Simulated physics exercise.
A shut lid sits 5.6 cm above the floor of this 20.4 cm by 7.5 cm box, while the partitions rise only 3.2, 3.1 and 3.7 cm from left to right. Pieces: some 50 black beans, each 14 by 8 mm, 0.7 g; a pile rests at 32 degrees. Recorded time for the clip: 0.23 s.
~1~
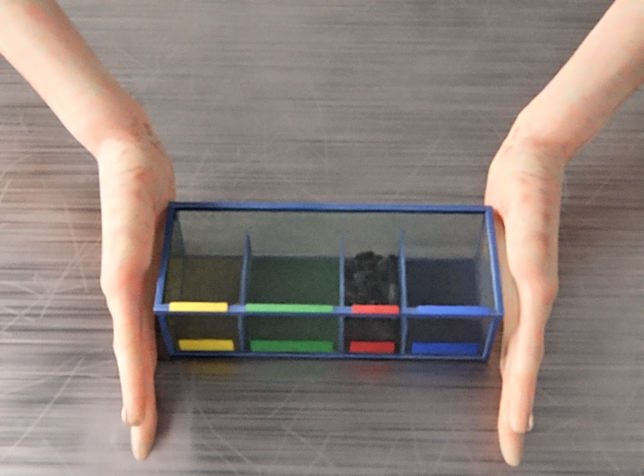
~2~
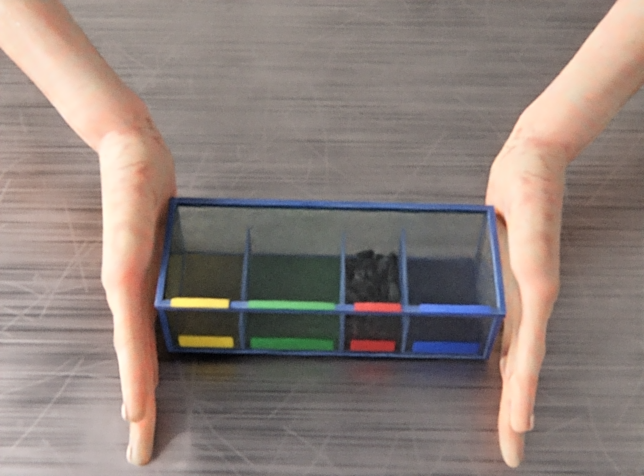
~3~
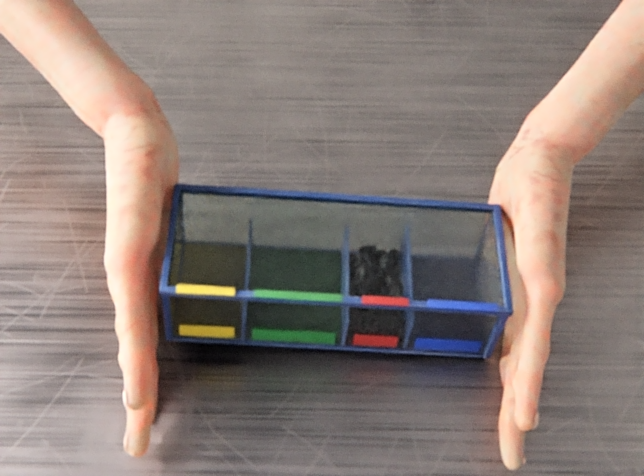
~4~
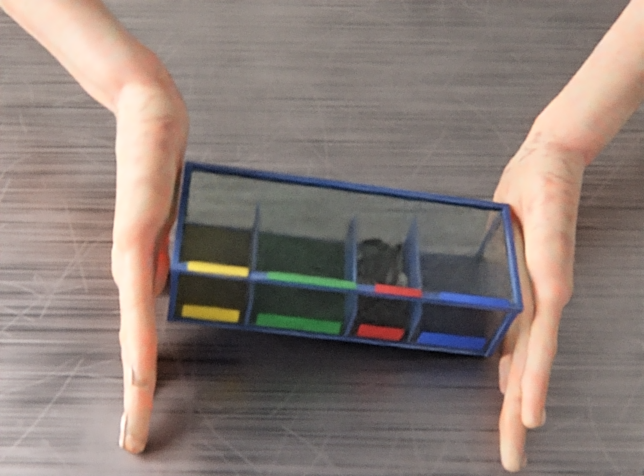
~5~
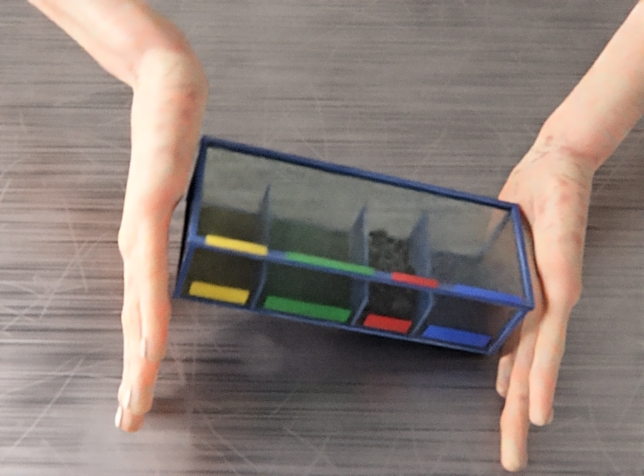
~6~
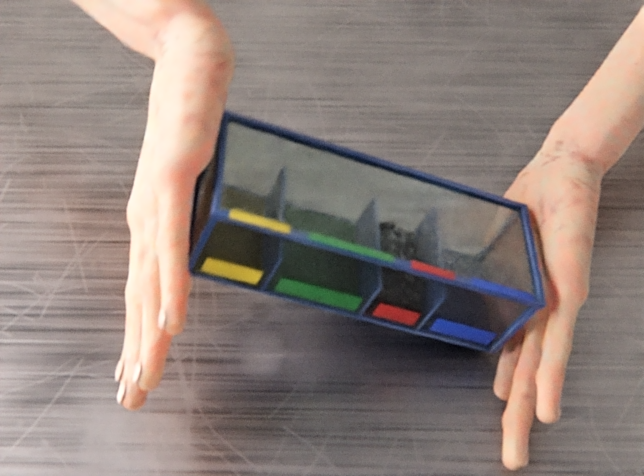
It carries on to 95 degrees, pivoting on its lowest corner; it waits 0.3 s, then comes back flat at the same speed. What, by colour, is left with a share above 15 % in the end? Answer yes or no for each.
Red: Yes, blue: Yes, green: No, yellow: No.
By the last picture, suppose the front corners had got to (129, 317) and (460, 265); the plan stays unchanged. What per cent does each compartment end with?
You'd see red at 30 percent, blue at 0, green at 0 and yellow at 65 percent.
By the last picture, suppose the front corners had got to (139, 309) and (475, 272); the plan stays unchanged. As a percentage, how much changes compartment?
Then around 65 percent would end up out of place.
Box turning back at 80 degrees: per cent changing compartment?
About 15 per cent.
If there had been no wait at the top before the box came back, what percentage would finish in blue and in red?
Then, in per cent: Blue 40, red 60.
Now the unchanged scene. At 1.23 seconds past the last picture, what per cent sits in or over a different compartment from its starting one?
Close to 45 in a hundred.
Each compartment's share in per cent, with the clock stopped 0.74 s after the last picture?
Red = 60, blue = 40, green = 0, yellow = 0 (percent).
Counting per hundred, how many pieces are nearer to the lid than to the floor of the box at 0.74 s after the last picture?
About 50 %.
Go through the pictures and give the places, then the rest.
In the first frame, box tilt 0 degrees, front corners at (162, 307) and (497, 311); red 100 %.
In the second frame, box tilt 1 degrees, front corners at (163, 302) and (499, 310).
In the third frame, box tilt 5 degrees, front corners at (167, 288) and (505, 308), lowest corner right back.
In the fourth frame, box tilt 11 degrees, front corners at (178, 265) and (515, 305), lowest corner right back.
In the fifth frame, box tilt 17 degrees, front corners at (196, 238) and (527, 303), lowest corner right back.
In the sixth frame, box tilt 24 degrees, front corners at (219, 211) and (538, 301), lowest corner right back; red 100 %.
Then, 0.74 s after the last picture, tilt 95 degrees; red 60 %, blue 40 %.
Then, 1.23 s after the last picture, tilt 50 degrees; red 55 %, blue 45 %.
Then, 1.79 s after the last picture, tilt 0 degrees; red 55 %, blue 45 %.
In the end, red 55 %, blue 45 %, green 0 %, yellow 0 %.
